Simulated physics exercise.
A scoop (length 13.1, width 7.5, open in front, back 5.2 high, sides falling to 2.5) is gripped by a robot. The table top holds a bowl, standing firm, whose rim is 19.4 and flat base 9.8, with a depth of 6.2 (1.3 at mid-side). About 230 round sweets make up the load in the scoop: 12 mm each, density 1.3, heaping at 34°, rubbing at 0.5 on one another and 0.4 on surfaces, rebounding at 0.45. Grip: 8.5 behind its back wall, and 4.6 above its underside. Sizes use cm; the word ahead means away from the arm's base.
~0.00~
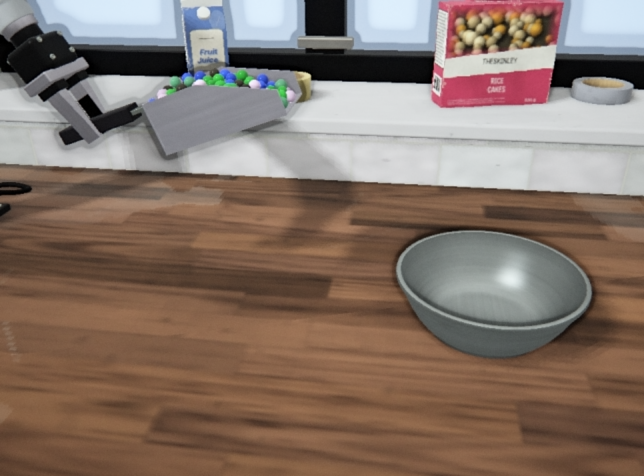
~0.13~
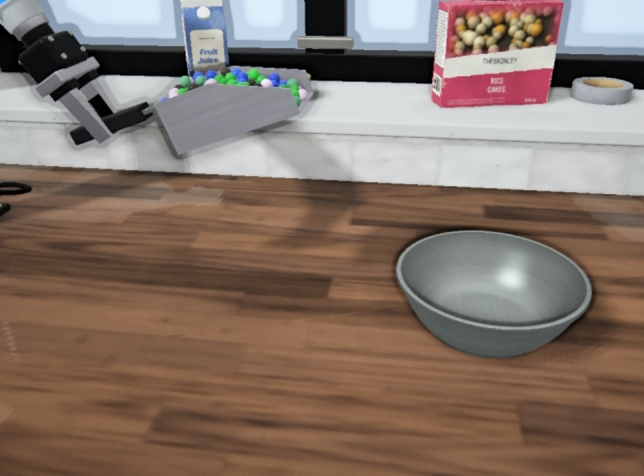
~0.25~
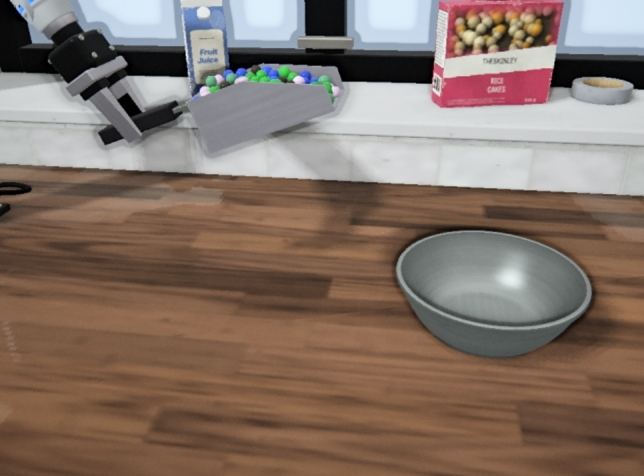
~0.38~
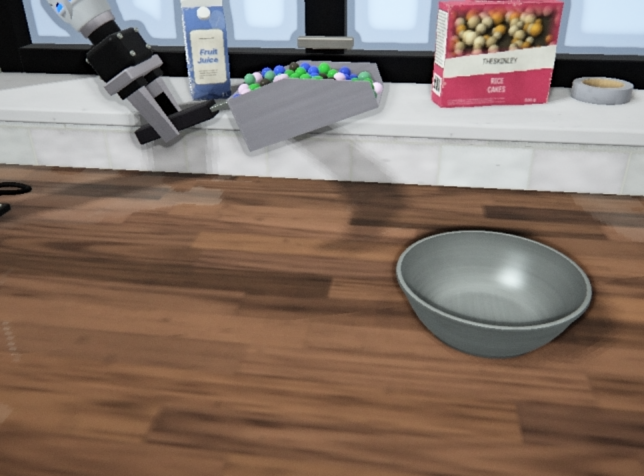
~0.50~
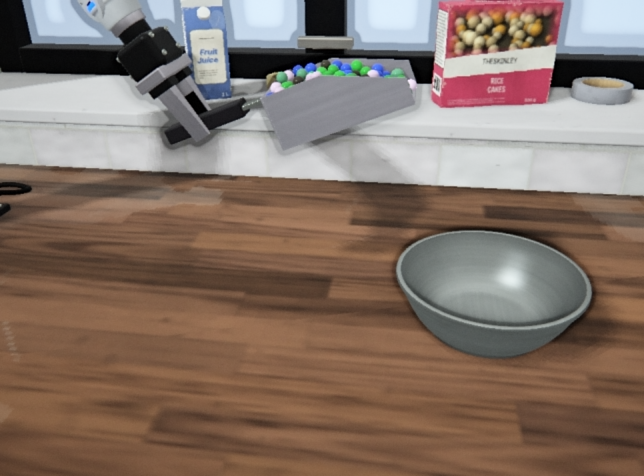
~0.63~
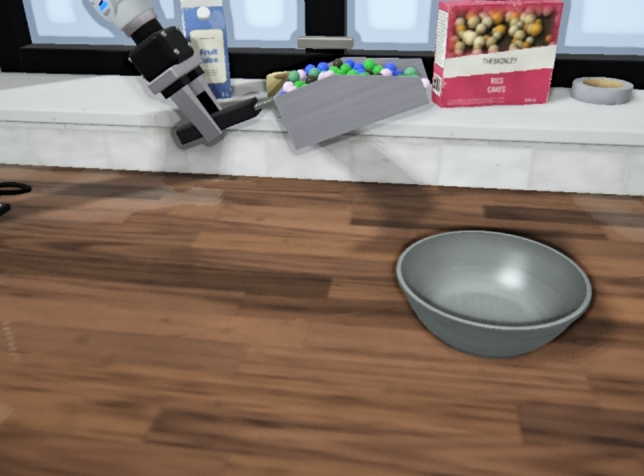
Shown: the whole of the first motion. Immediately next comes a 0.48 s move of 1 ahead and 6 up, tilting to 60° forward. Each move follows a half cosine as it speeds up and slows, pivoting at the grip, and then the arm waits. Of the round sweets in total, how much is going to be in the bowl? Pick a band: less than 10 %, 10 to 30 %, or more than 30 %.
The band is less than 10 %.
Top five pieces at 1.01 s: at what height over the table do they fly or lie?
Roughly 16 centimetres, give or take.
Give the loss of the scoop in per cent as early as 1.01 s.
Around 45 percent at that moment.
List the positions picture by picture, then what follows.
Scoop floor at (224, 124), tilted 20° backward; upper third of the load around (223, 90), from x 155 to 290, top at y 75; 231 on the scoop, in the first picture.
Scoop floor at (236, 123), tilted 20° backward; upper third of the load around (235, 89), from x 165 to 305, top at y 75, in the second picture.
Scoop floor at (267, 121), tilted 21° backward; upper third of the load around (267, 87), from x 200 to 335, top at y 70, in the third picture.
Scoop floor at (306, 119), tilted 21° backward; upper third of the load around (308, 84), from x 240 to 375, top at y 70, in the fourth picture.
Scoop floor at (339, 117), tilted 22° backward; upper third of the load around (342, 81), from x 270 to 410, top at y 65, in the fifth picture.
Scoop floor at (351, 116), tilted 22° backward; upper third of the load around (359, 80), from x 285 to 425, top at y 65; 231 on the scoop, in the sixth picture.
After 0.82 s, tilted 6° forward, highest piece 24 above the table; 231 on the scoop.
After 1.01 s, tilted 52° forward, highest piece 17 above the table; 131 on the scoop, 46 on the table or floor, 3 in the bowl, 51 in flight or on a rim.
After 1.31 s, tilted 60° forward, highest piece 2 above the table; 228 on the table or floor, 3 in the bowl.
After 2.36 s, tilted 60° forward, highest piece 2 above the table; 228 on the table or floor, 3 in the bowl.
At rest, 228 on the table or floor, 3 in the bowl. That is 1 % in the bowl.
